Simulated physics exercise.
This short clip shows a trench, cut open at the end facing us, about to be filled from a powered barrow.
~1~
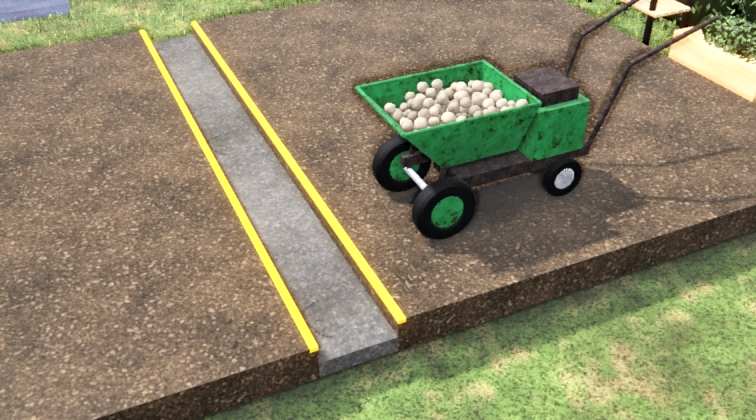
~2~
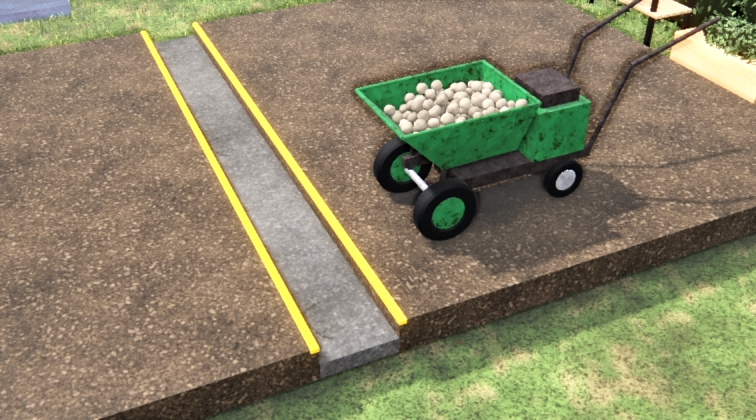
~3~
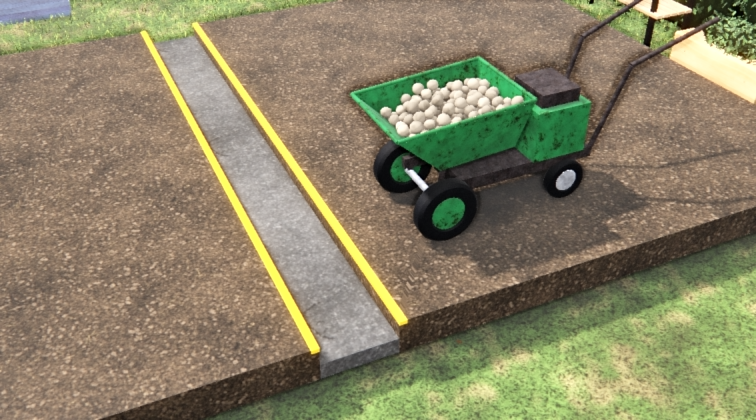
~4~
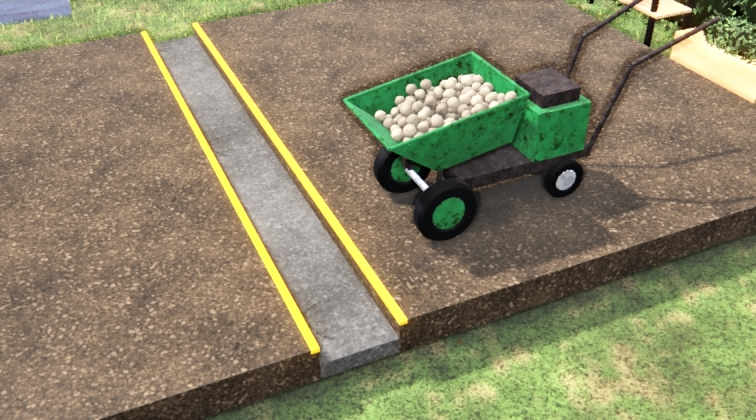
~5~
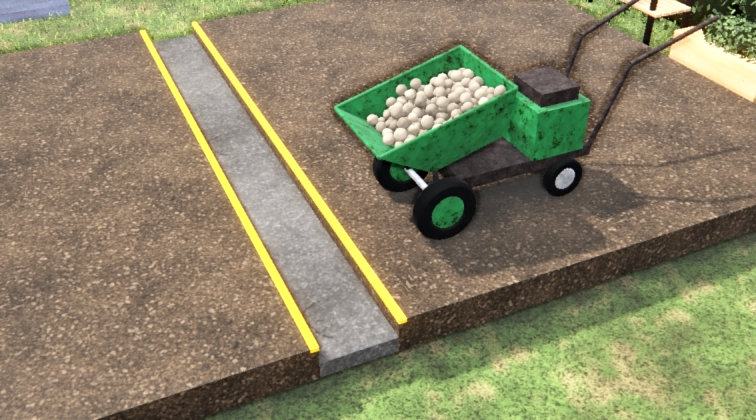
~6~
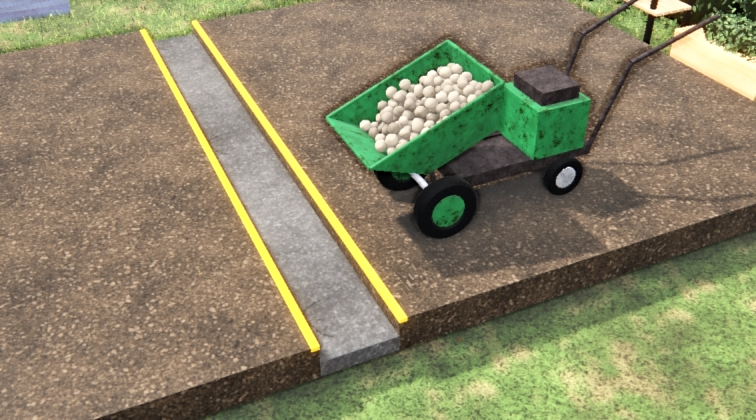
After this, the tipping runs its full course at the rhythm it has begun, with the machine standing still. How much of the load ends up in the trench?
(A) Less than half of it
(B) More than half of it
B, more than half of it.
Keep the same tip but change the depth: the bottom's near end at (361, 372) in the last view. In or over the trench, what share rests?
About 100 per cent.
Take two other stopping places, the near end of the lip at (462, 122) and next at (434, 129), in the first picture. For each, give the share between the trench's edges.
Roughly 30 per cent first, then roughly 60 per cent.
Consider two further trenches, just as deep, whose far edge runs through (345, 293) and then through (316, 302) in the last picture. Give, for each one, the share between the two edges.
Lab note: Case 1 near 20 percent, case 2 near 50 percent.
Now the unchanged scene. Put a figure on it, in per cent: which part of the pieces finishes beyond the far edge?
I'd say around 5 per cent of the load.
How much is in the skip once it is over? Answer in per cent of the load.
Roughly 30 in a hundred.
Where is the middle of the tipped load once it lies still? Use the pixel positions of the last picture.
Resting centre, last frame: Roughly (298, 255).
Just after the last frame, skip tipped steeply; every one in the skip.
A moment on, skip tipped right over; roughly half in the skip; roughly half in or heaped over the trench; just a few beyond it.
Further on, skip tipped right over; roughly a quarter in the skip; roughly two thirds in or heaped over the trench; just a few beyond it.
When it is over, skip tipped right over; roughly a quarter in the skip; roughly two thirds in or heaped over the trench; just a few beyond it.
